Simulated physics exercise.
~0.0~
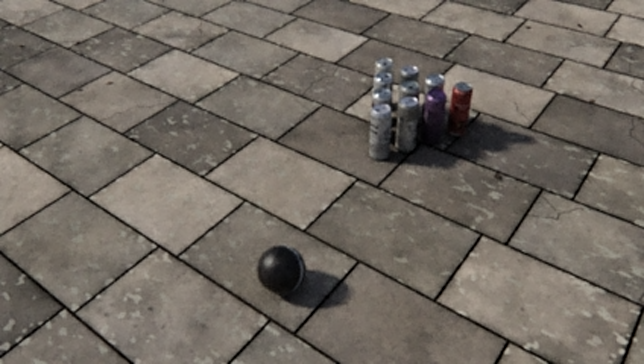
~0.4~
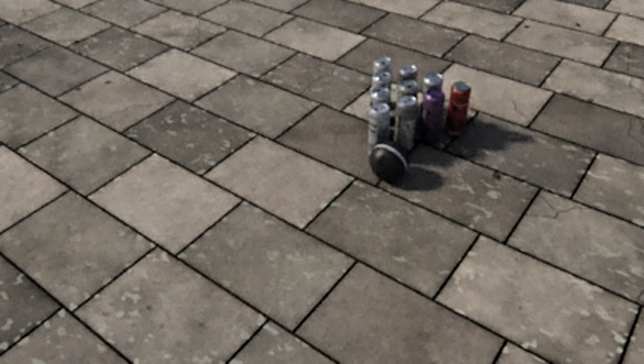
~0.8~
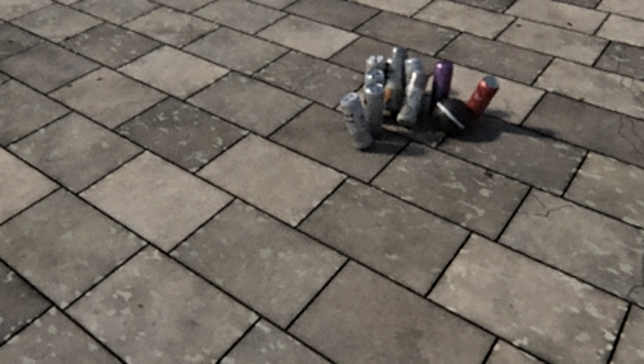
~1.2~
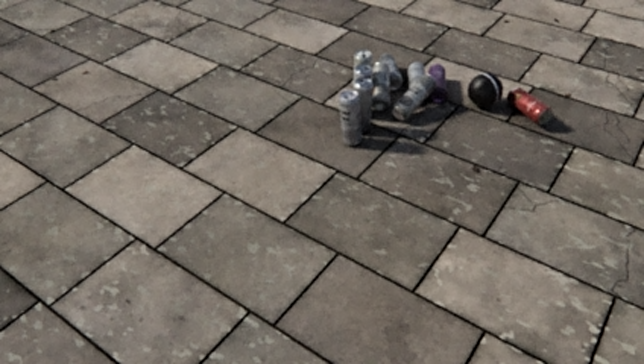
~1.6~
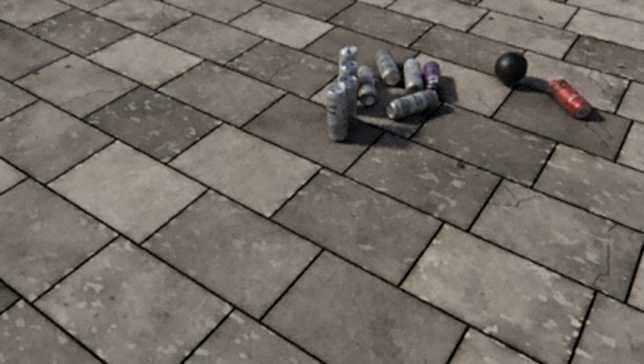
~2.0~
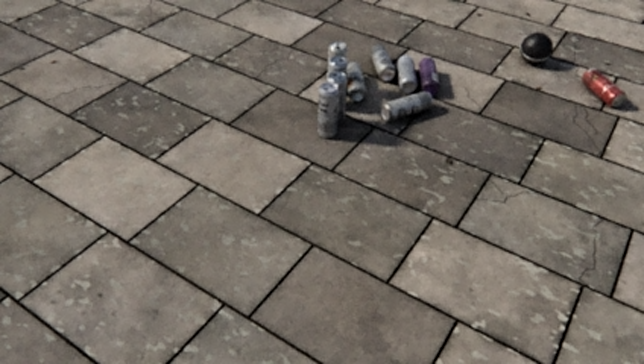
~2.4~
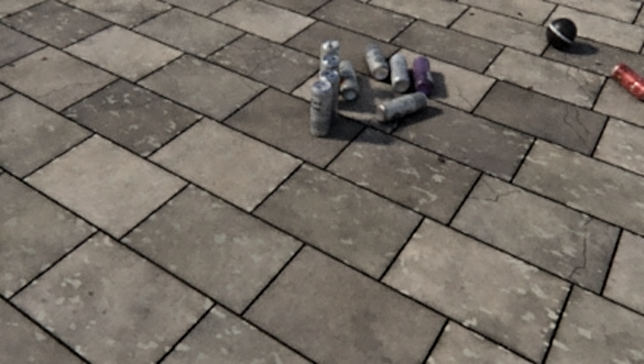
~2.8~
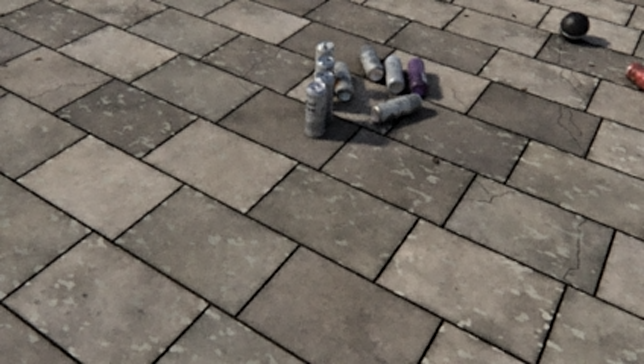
A black ball rolls into a cluster of upright tubes, topples several, and rolls away right.
